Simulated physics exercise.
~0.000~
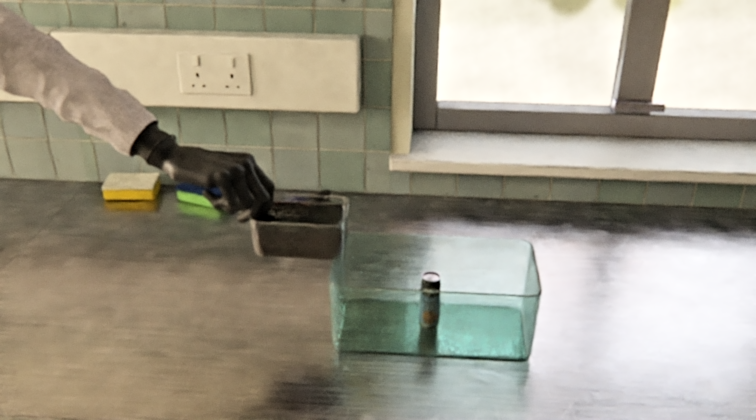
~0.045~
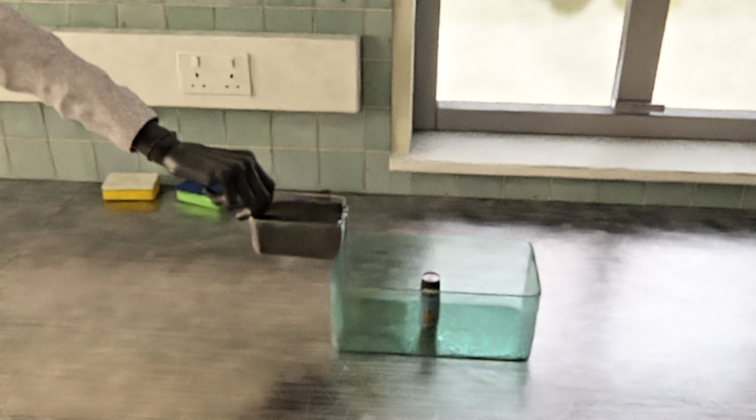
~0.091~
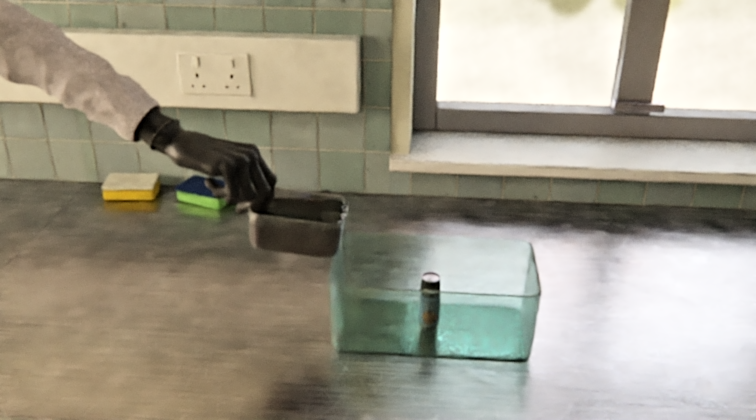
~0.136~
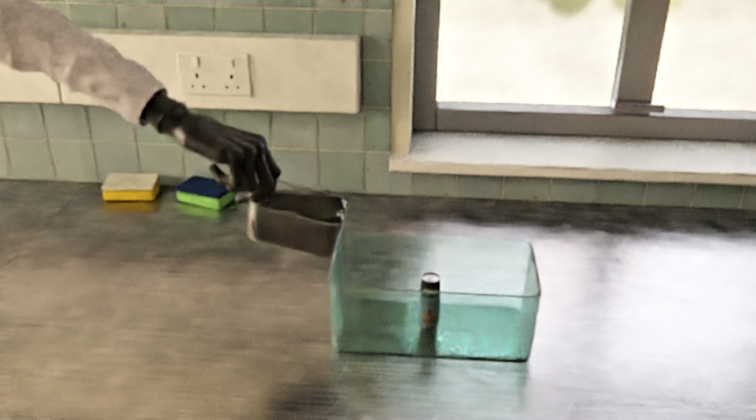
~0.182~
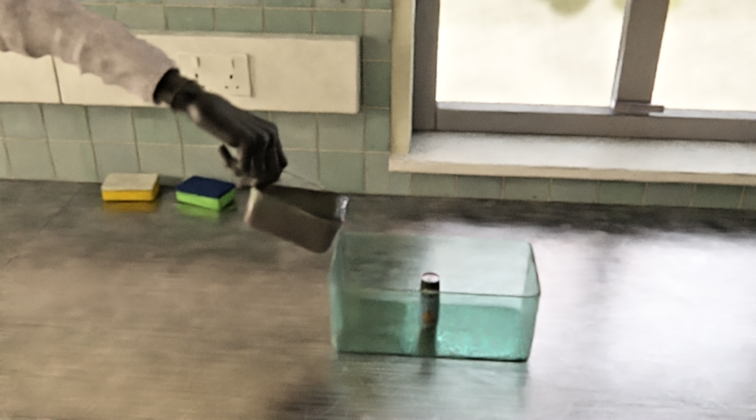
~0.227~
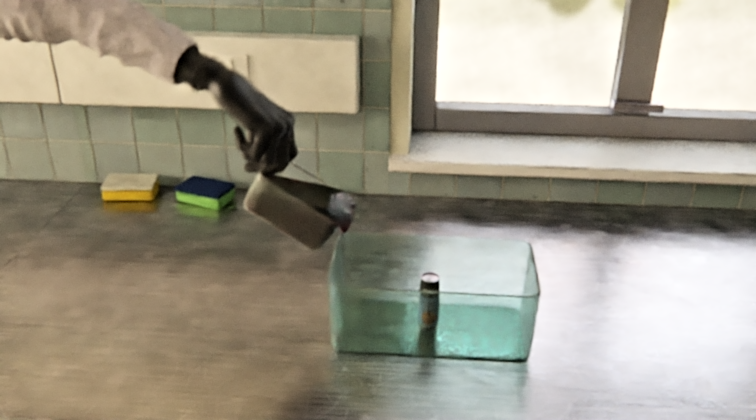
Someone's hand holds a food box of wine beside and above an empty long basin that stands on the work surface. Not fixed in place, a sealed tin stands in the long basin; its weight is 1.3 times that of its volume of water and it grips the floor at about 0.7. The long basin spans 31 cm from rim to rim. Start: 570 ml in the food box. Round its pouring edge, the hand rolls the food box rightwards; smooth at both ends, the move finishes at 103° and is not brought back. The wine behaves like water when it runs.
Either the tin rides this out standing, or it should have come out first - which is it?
It should have come out.
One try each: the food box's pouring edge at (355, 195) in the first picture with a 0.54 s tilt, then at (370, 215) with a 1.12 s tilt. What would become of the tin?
Run one: It does not tip. Run two: It does not tip.
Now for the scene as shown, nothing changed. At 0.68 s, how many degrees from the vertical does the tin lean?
I'd say it's tipped close to 25 degrees.
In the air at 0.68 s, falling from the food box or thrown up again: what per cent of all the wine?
Estimated airborne part: Roughly 5 per cent.
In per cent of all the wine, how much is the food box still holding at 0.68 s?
I'd estimate some 1 per cent.
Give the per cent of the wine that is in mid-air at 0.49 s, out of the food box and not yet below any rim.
About 52 per cent.
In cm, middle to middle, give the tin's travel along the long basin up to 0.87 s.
Centre to centre, close to 6 cm.
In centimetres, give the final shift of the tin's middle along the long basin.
In the end the tin's centre has shifted about 6.5 centimetres.
Then, 0.49 s in, the tilt is 95° and 22 per cent is still to pour; the tin stands where it began.
Then, 0.68 s in, the tilt is 103° and 1 per cent is still to pour; the tin leans 27°.
Then, 0.87 s in, the tilt is 103° and 0 per cent is still to pour; the tin lies on its side.
Then, 1.09 s in, the tilt is 103° and 0 per cent is still to pour; the tin lies on its side.
Finally, the tin lies on its side.
